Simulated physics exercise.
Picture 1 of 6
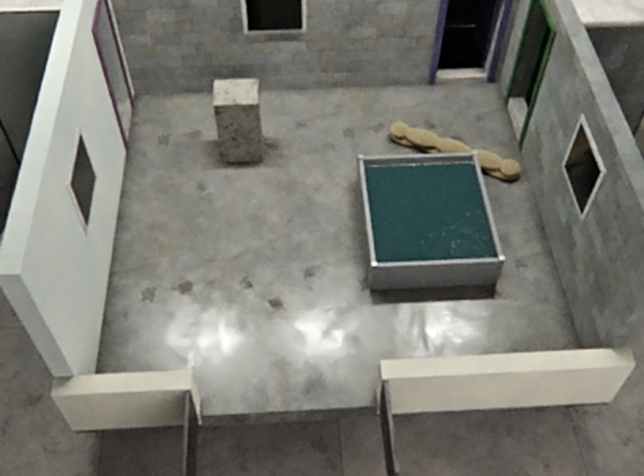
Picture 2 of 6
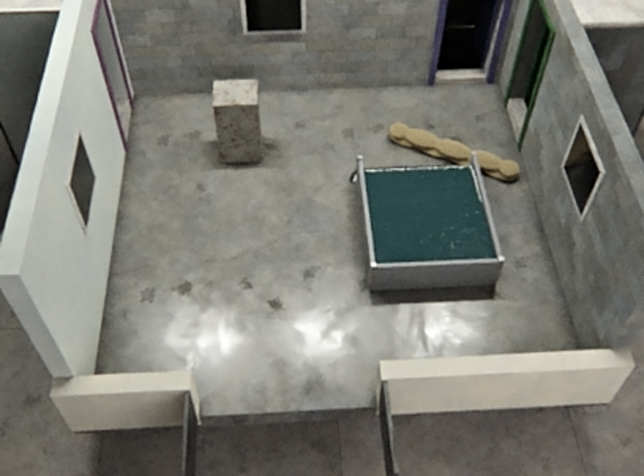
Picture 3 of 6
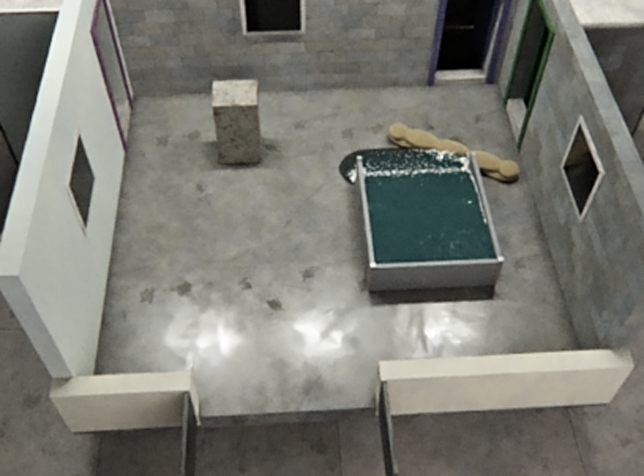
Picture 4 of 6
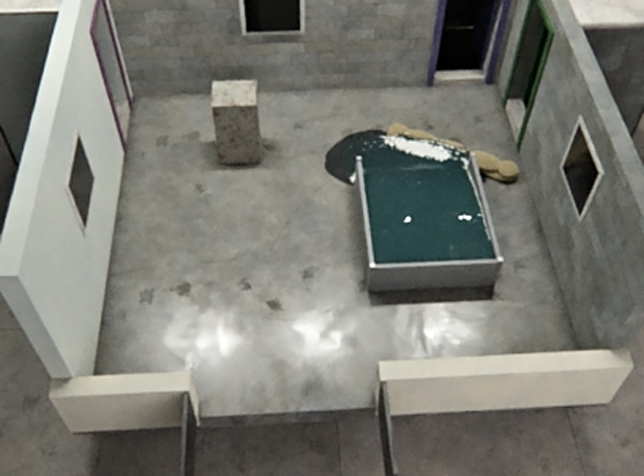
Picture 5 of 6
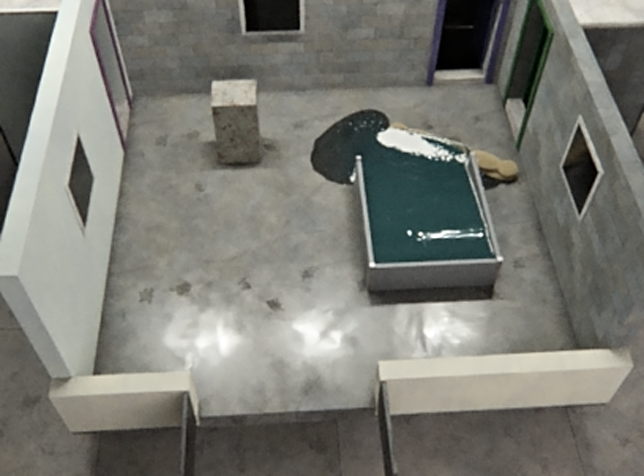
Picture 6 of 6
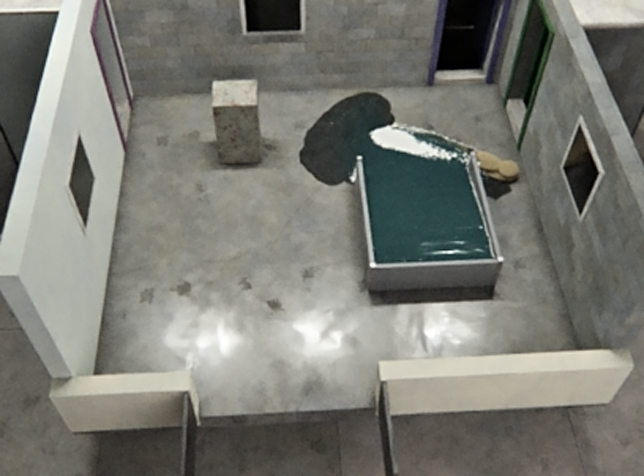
Water in a tank sat still inside a grey-walled bay, then poured out over the tank's far side, spreading across the floor in a dark, growing puddle and washing over a tan, lumpy object behind it.
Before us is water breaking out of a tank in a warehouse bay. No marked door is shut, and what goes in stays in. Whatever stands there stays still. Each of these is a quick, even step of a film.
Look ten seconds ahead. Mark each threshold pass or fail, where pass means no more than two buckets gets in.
Purple door - pass; blue door - pass; green door - pass.
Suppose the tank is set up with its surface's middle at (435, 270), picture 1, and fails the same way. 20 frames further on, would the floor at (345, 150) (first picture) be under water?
Outcome at that point: Waterlogged.
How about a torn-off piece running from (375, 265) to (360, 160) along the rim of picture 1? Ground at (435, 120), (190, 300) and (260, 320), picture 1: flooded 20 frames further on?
Taken one by one: Unaffected, then sodden, then sodden.
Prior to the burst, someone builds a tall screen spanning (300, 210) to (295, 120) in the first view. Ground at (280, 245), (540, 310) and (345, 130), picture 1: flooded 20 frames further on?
Lab note - spot 1 parched, spot 2 inundated, spot 3 inundated.
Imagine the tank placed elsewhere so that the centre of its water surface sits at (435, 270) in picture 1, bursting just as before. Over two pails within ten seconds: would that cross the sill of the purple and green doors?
I'd say purple door misses the threshold while green door misses the threshold.
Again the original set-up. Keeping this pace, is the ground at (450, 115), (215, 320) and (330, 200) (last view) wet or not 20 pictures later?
Lab note, in the order given: Wet through, unwetted, unwetted.
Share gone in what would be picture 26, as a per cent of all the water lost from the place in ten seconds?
Working it through, I arrive at 0 per cent.
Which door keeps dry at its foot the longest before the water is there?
The door marked purple.
A moment on, water covers 20 % of the floor; the purple door not reached, the blue door not reached, the green door not reached.
Next, water covers 35 % of the floor; the purple door not reached, the blue door wet at the sill, nothing in, the green door wet at the sill, nothing in.
Then, water covers 45 % of the floor; the purple door wet at the sill, nothing in, the blue door wet at the sill, nothing in, the green door wet at the sill, nothing in.
Later, water covers 70 % of the floor; the purple door wet at the sill, nothing in, the blue door wet at the sill, nothing in, the green door wet at the sill, nothing in.
In the end, water covers 90 % of the floor; the purple door wet at the sill, nothing in, the blue door wet at the sill, nothing in, the green door wet at the sill, nothing in.
